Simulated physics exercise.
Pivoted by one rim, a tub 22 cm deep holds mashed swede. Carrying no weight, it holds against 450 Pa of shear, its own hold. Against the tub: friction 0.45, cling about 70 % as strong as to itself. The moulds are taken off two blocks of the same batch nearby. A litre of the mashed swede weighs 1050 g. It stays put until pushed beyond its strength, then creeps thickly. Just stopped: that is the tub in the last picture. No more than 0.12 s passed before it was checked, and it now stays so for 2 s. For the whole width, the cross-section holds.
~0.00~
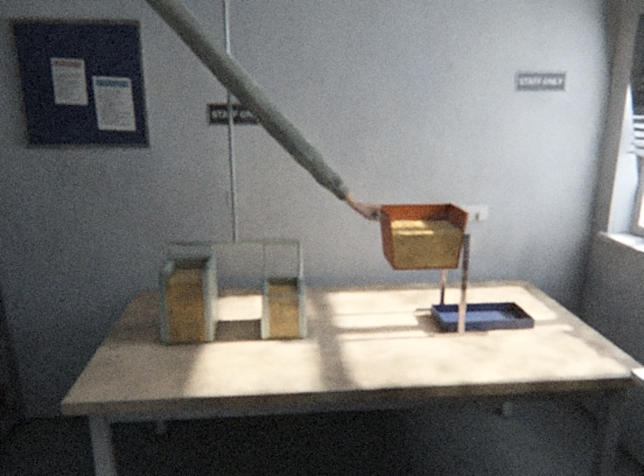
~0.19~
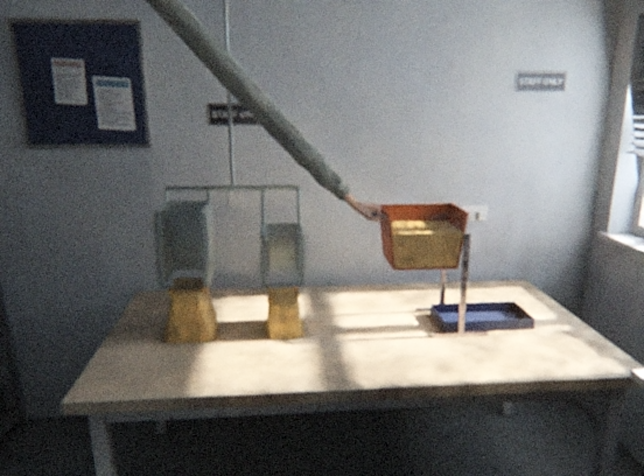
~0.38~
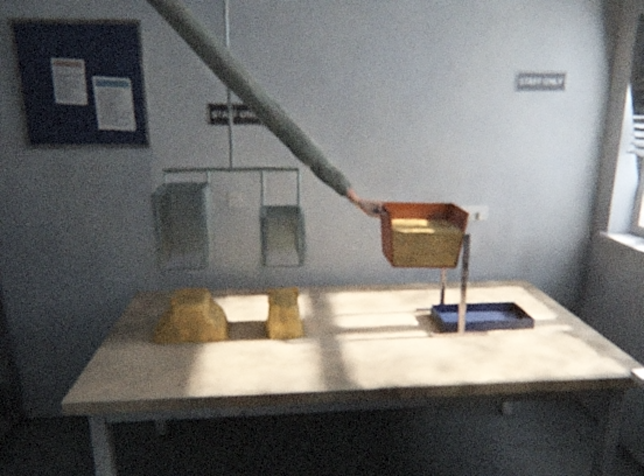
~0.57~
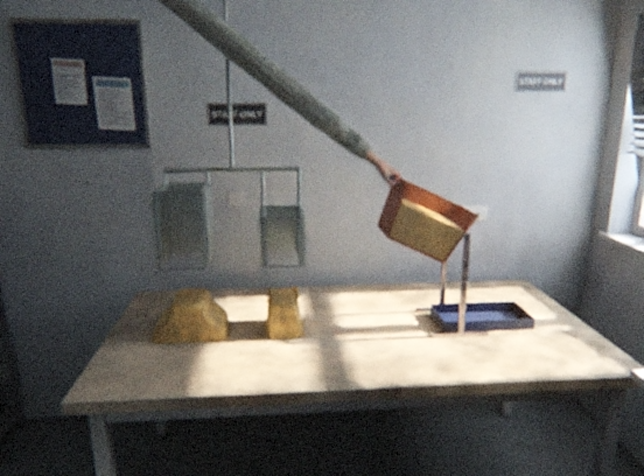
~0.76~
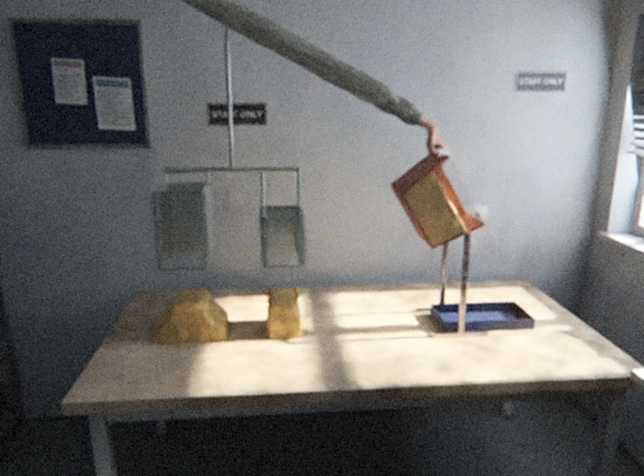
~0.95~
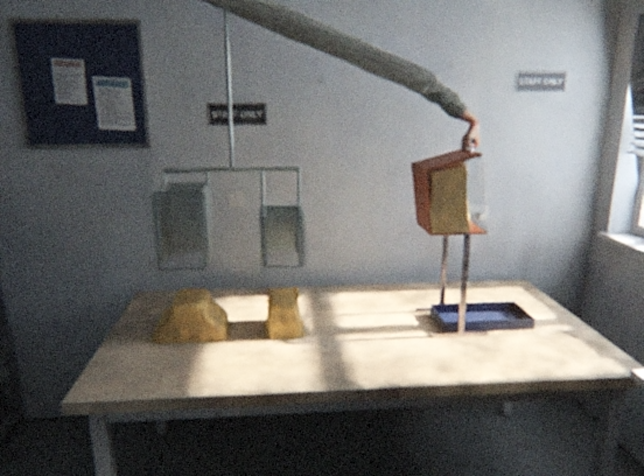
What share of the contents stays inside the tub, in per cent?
About 60 per cent.
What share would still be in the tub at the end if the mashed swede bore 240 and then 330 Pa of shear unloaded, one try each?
45 %, then 50 %.
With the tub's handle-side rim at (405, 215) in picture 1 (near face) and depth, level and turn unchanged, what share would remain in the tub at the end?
Some 100 percent would still be in the tub at the end.
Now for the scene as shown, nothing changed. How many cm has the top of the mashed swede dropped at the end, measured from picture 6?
15 cm or so.
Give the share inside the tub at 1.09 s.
Some 100 per cent.
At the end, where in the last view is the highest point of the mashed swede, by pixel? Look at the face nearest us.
I'd point to somewhere around (446, 205).
After 1.09 s, the tub is at 82 degrees and holds 100 %.
After 1.26 s, the tub is at 82 degrees and holds 80 %.
After 1.43 s, the tub is at 82 degrees and holds 63 %.
After 1.60 s, the tub is at 82 degrees and holds 60 %.
After 2.95 s, the tub is at 82 degrees and holds 60 %.
